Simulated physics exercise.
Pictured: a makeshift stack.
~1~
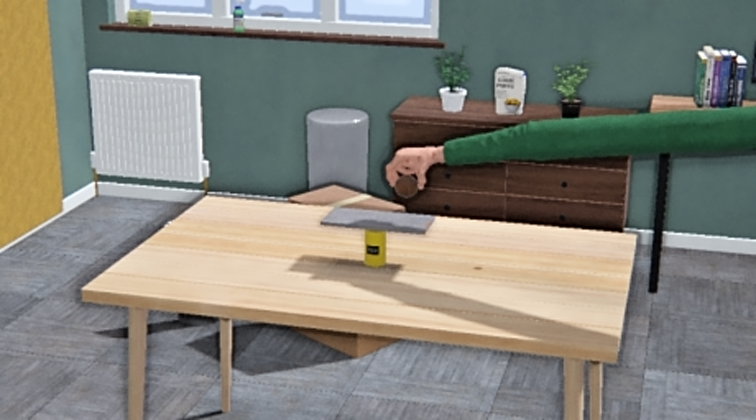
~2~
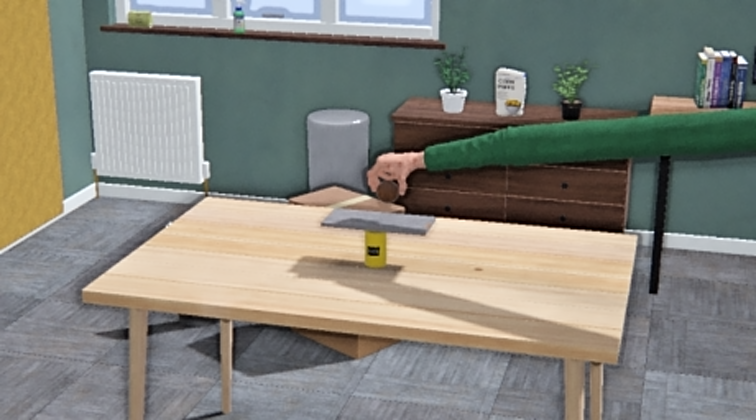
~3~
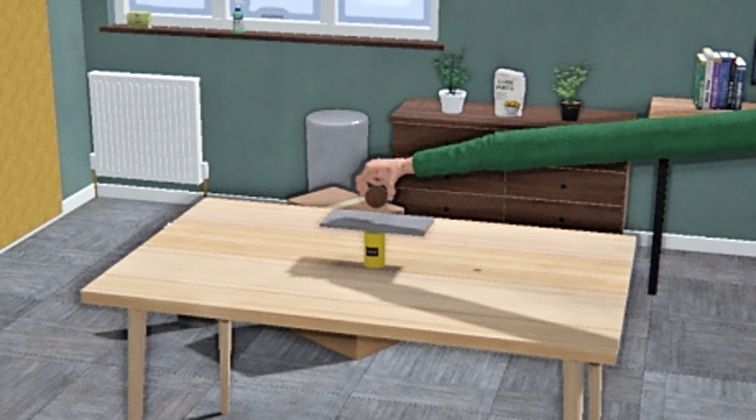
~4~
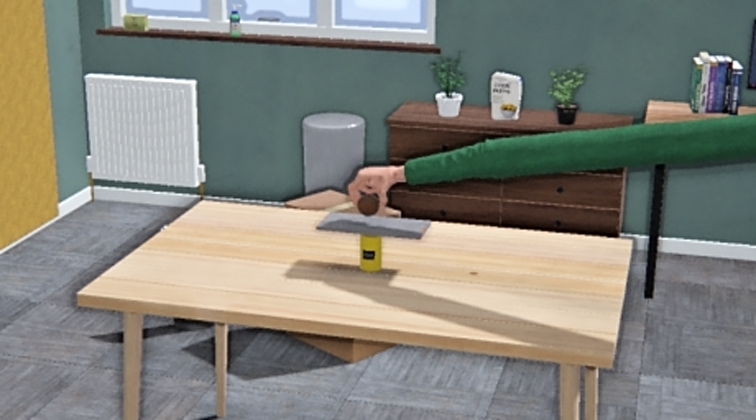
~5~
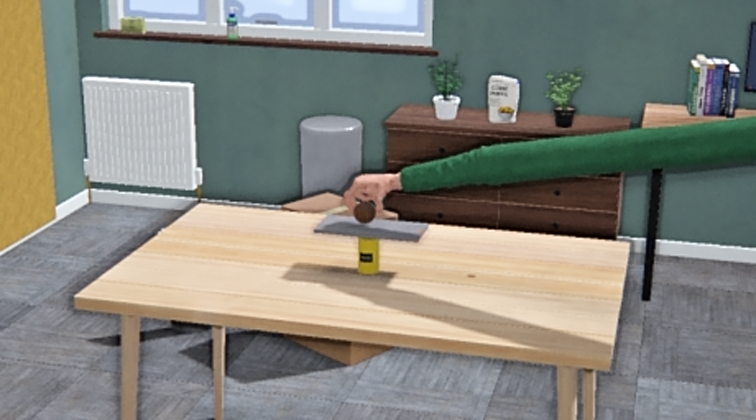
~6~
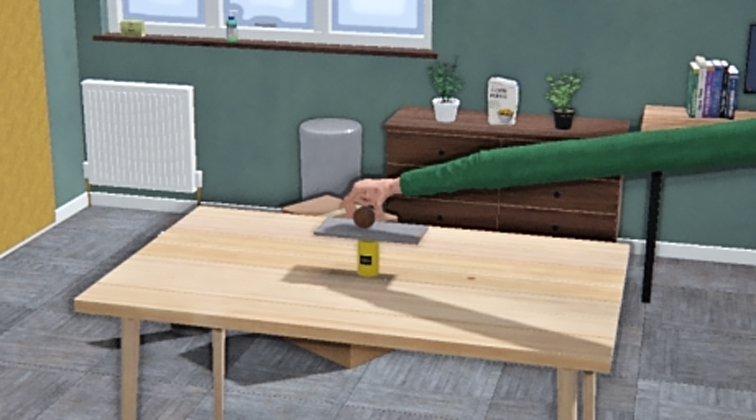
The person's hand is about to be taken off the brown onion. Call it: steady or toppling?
Steady.
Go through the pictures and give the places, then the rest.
In the first frame, on its way; brown onion (407, 186); yellow jar (375, 243).
In the second frame, on its way; brown onion (388, 192); yellow jar (376, 244).
In the third frame, on its way; brown onion (376, 197); yellow jar (375, 245).
In the fourth frame, on its way; brown onion (369, 205); yellow jar (371, 248).
In the fifth frame, on its way; brown onion (365, 212); yellow jar (369, 251).
In the sixth frame, in place under the hand; brown onion (364, 218); yellow jar (368, 253).
Then, 0.30 s on from there, no change.
Then, 0.70 s on from there, brown onion resting near (364, 218).
In the end, all 3 unmoved. At the end, from the last picture's camera, brown onion near (364, 218). The stack keeps its balance.
